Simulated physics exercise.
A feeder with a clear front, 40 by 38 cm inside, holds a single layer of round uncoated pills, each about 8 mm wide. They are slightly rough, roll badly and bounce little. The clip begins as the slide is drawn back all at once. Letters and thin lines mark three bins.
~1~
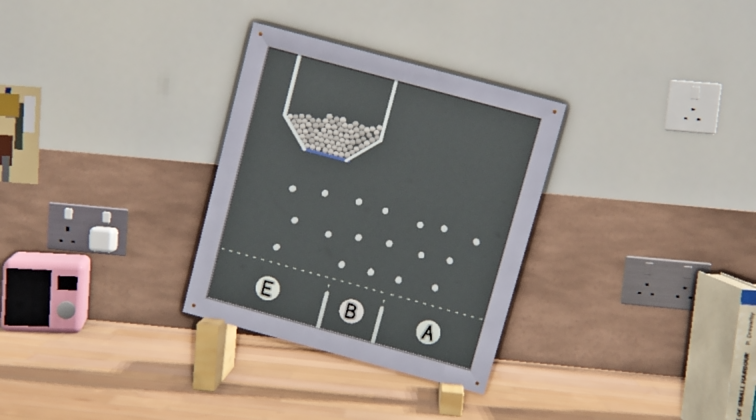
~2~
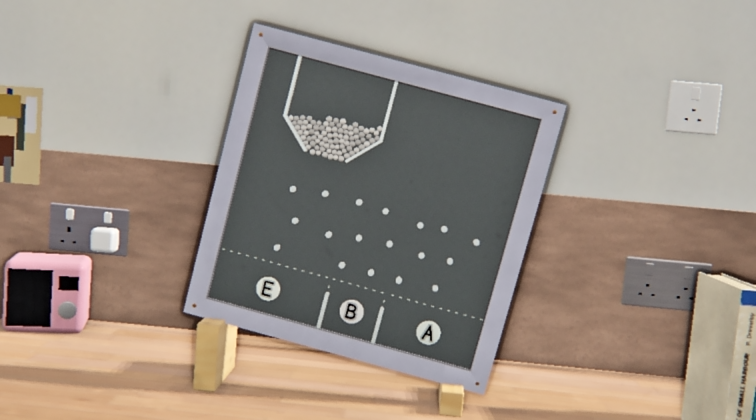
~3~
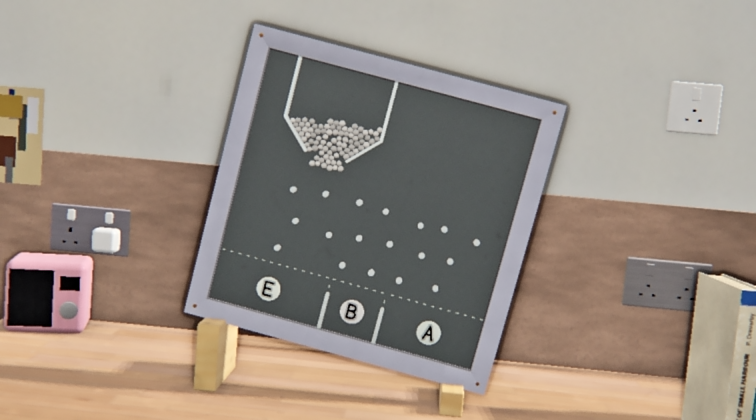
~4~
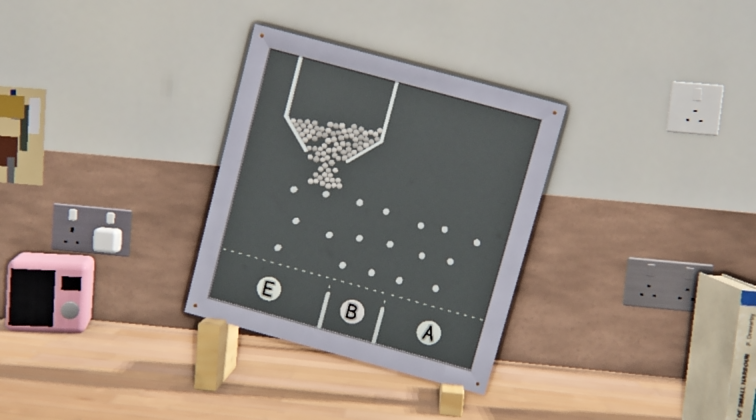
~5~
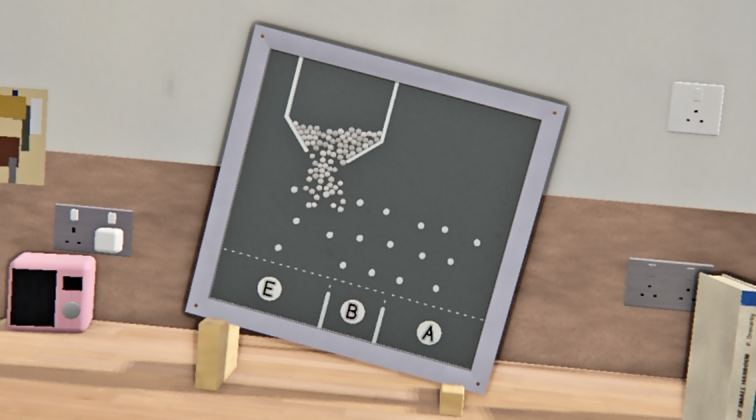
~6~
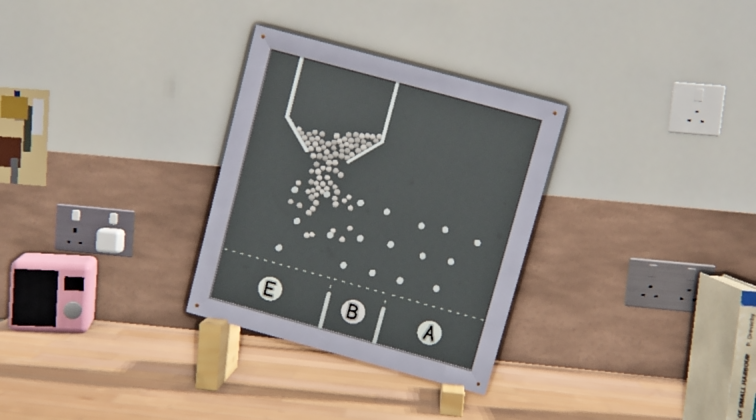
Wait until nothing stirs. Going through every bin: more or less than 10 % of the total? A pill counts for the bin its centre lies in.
A: Less; B: More; E: More than 10 %.
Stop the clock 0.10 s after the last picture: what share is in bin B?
About 0 per cent.
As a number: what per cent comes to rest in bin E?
About 70 per cent.
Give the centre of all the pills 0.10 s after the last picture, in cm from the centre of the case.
About 7 cm left and 1 cm below.
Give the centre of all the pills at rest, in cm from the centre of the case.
Some 7 cm left and 16 cm below.
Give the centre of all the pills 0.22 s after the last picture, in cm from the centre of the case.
Some 7 cm left and 9 cm below.
Then, 0.10 s later than the last picture, the pills' middle is 7 cm left of and 1 cm below the centre; E 10 %.
Then, 0.22 s later than the last picture, the pills' middle is 7 cm left of and 9 cm below the centre; B 15 %, E 35 %.
Then, 0.45 s later than the last picture, the pills' middle is 7 cm left of and 15 cm below the centre; B 25 %, E 65 %.
All still 1.4 s after it, A 5 %, B 30 %, E 70 %.
